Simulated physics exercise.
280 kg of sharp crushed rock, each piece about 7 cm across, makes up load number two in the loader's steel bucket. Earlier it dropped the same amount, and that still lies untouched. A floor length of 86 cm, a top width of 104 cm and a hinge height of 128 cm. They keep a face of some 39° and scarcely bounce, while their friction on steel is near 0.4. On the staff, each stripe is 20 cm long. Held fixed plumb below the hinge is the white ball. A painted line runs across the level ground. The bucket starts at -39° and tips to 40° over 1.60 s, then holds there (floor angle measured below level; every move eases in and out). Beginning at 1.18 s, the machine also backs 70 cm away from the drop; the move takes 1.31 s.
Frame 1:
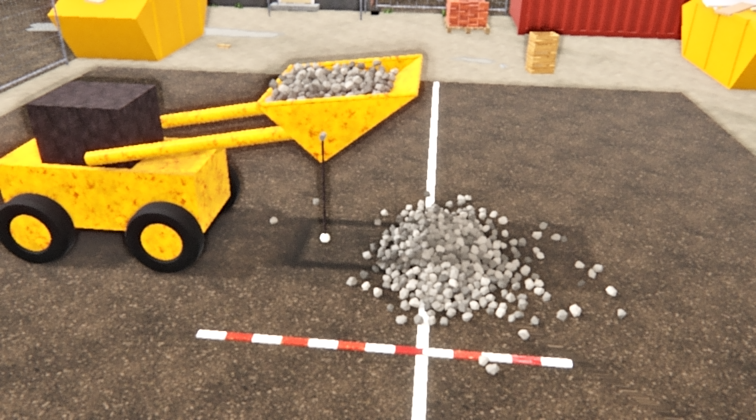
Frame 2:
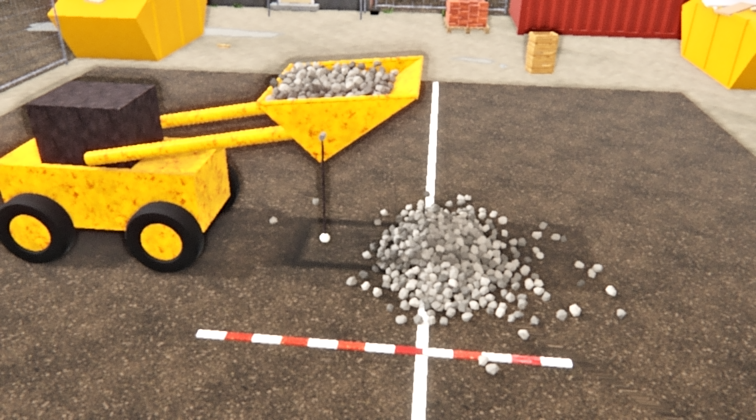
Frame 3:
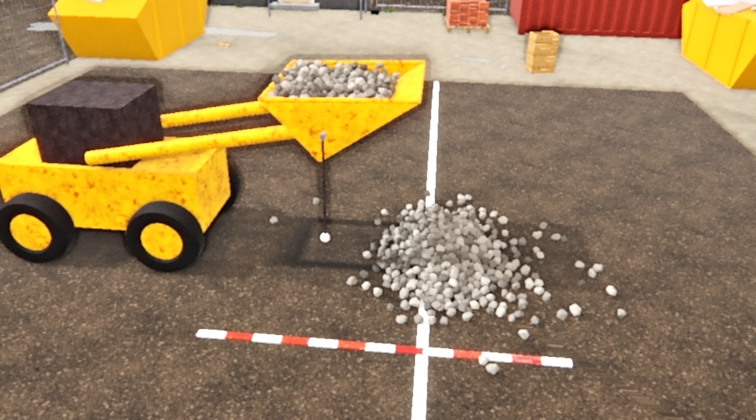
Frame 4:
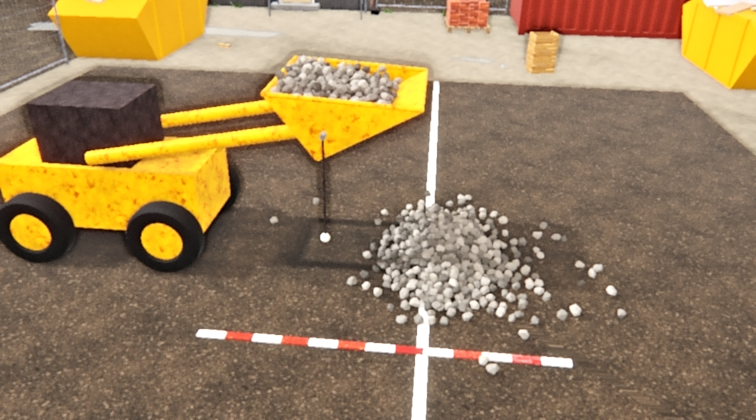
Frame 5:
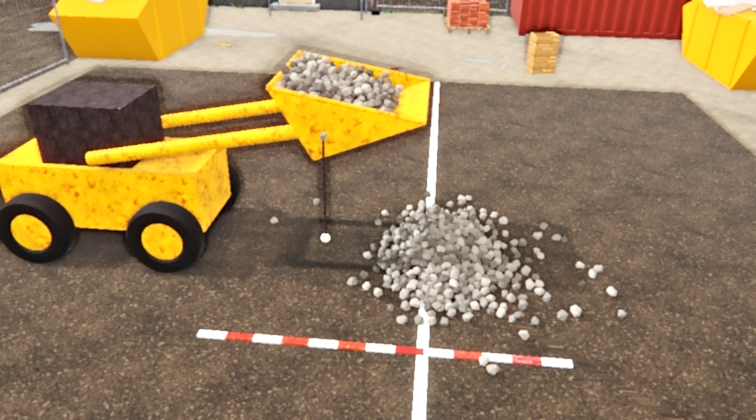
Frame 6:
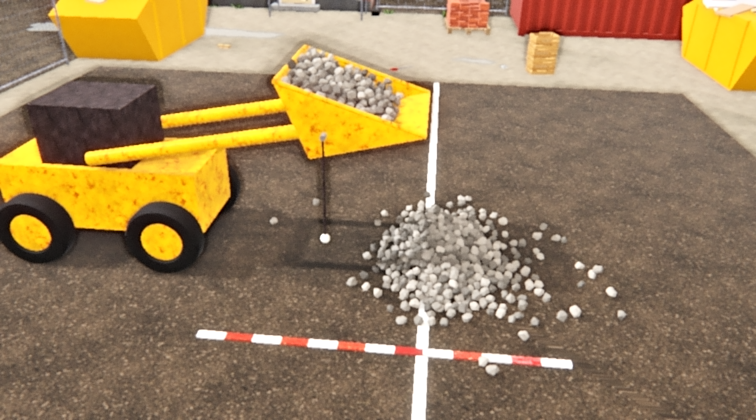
Yellow loader slowly lowering the front edge of its raised bucket full of grey stones, beside a stone pile on dark ground.
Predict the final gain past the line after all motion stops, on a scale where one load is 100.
11.
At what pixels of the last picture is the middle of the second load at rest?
I'd point to about (390, 238).
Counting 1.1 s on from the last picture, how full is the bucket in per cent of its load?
Some 30 %, roughly, is held.
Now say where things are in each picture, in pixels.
Lip at (417, 94), floor tilted -39°, highest stones at (338, 73). The earlier load is highest near (440, 230), 20 cm above ground level, 31 % short of the line, 70 % past the line, in the first frame.
The bucket is at -38°, its lip at (417, 96); the top of the load is at (333, 72), in the second frame.
The bucket is at -34°, its lip at (420, 101); the top of the load is at (308, 71), in the third frame.
The bucket is at -29°, its lip at (423, 111); the top of the load is at (307, 69), in the fourth frame.
The bucket is at -22°, its lip at (426, 123); the top of the load is at (308, 64), in the fifth frame.
The bucket is at -14°, its lip at (426, 137); the top of the load is at (307, 57), in the sixth frame.
Then, 0.6 s after the last picture the floor is at 28°; in per cent of one load, 100 in the bucket, 31 short of the line, 70 past the line; the foremost stones are at (587, 271).
Then, 1.1 s after the last picture the floor is at 40°; in per cent of one load, 30 in the bucket, 98 short of the line, 72 past the line; the foremost stones are at (587, 271).
Then, 2.3 s after the last picture the floor is at 40°; in per cent of one load, 0 in the bucket, 120 short of the line, 80 past the line; the foremost stones are at (587, 271).
Then, 4.8 s after the last picture the floor is at 40°; in per cent of one load, 0 in the bucket, 120 short of the line, 80 past the line; the foremost stones are at (587, 271). Net gain past the line, 11.
